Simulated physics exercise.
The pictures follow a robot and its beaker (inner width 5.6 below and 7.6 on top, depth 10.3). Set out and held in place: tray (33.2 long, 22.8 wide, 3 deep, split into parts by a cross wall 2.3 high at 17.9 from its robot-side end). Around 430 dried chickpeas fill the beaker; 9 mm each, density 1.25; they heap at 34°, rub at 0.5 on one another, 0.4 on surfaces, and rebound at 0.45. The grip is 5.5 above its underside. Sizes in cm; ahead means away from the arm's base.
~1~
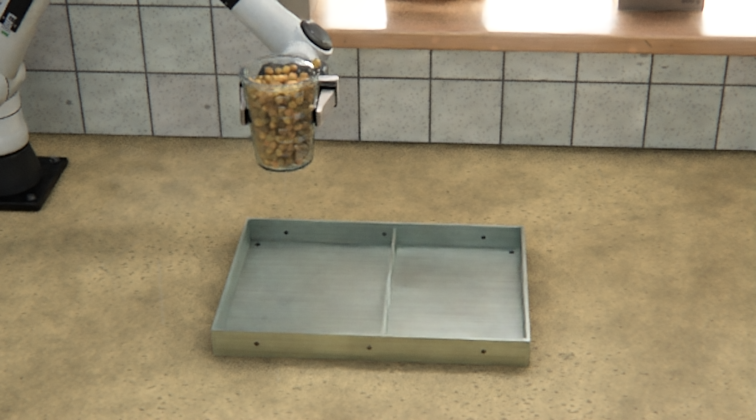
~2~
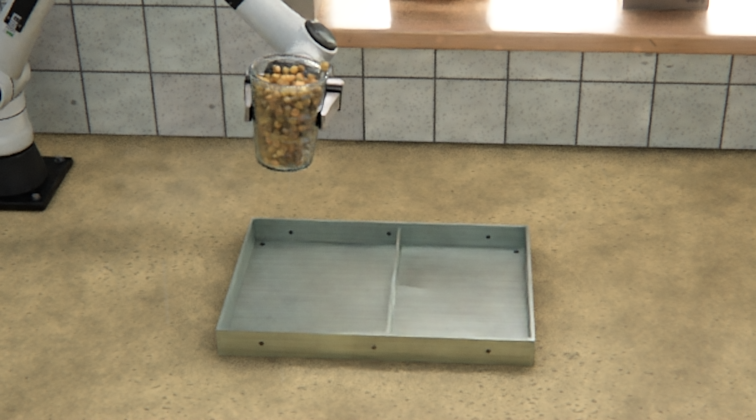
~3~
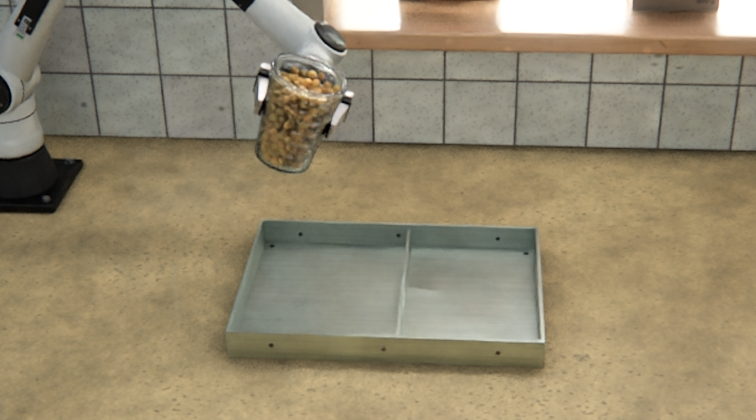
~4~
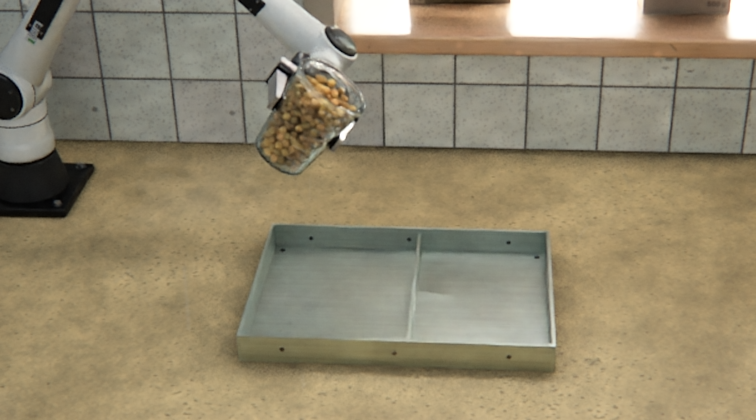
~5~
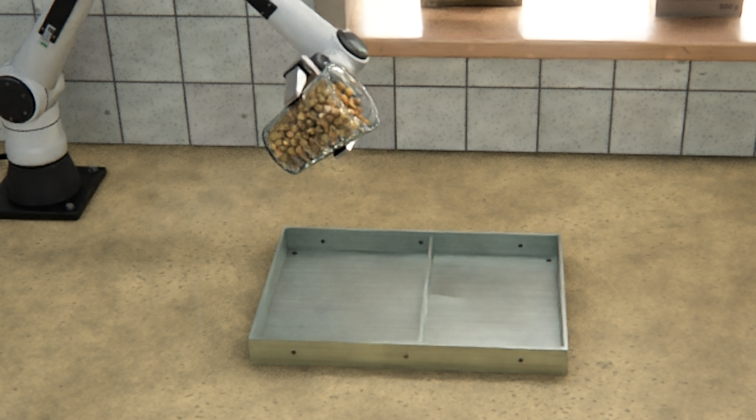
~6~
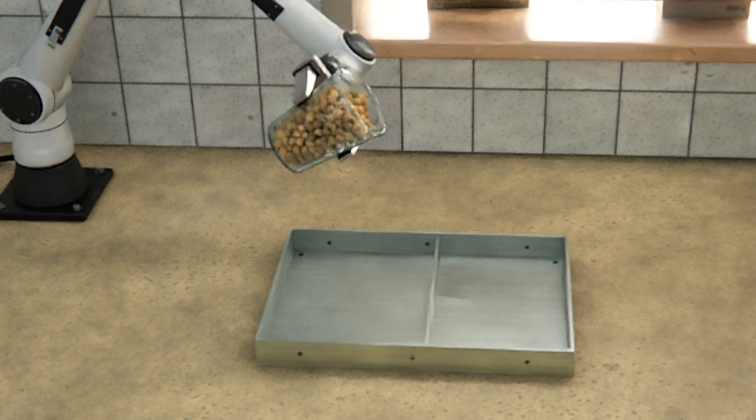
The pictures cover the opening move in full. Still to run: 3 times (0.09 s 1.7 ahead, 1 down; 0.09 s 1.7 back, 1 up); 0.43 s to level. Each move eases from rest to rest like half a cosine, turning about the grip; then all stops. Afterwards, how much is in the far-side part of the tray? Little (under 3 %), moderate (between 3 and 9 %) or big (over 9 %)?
A moderate share, between 3 and 9 %, ends in the far-side part of the tray.
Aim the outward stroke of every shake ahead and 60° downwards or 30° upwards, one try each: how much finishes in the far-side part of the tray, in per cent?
About 0 and 15 per cent.
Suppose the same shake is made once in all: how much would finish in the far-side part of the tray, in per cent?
In that case some 5 per cent.
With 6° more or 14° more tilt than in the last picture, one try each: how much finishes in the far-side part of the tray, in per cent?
About 5 and 15 per cent.
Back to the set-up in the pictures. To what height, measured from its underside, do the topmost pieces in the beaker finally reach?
Roughly 10.5 cm.
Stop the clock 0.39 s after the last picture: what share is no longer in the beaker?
About 5 per cent by then.
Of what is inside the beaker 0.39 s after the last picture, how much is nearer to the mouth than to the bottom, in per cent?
Roughly 50 per cent.
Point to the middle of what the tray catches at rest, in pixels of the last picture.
Around (446, 306).
Then, 0.39 s later, tilted 56° forward, highest piece 26 above the table; 406 in the beaker, 8 in the far-side part, 3 in the robot-side part, 11 in flight or on a rim.
Then, 0.78 s later, tilted 24° forward, highest piece 27 above the table; 394 in the beaker, 21 in the far-side part, 12 in the robot-side part, 1 in flight or on a rim.
Then, 1.17 s later, level, highest piece 28 above the table; 393 in the beaker, 22 in the far-side part, 13 in the robot-side part.
Then, 2.22 s later, level, highest piece 28 above the table; 393 in the beaker, 22 in the far-side part, 13 in the robot-side part.
At rest, 393 in the beaker, 22 in the far-side part, 13 in the robot-side part. That is 5 % in the far-side part of the tray.
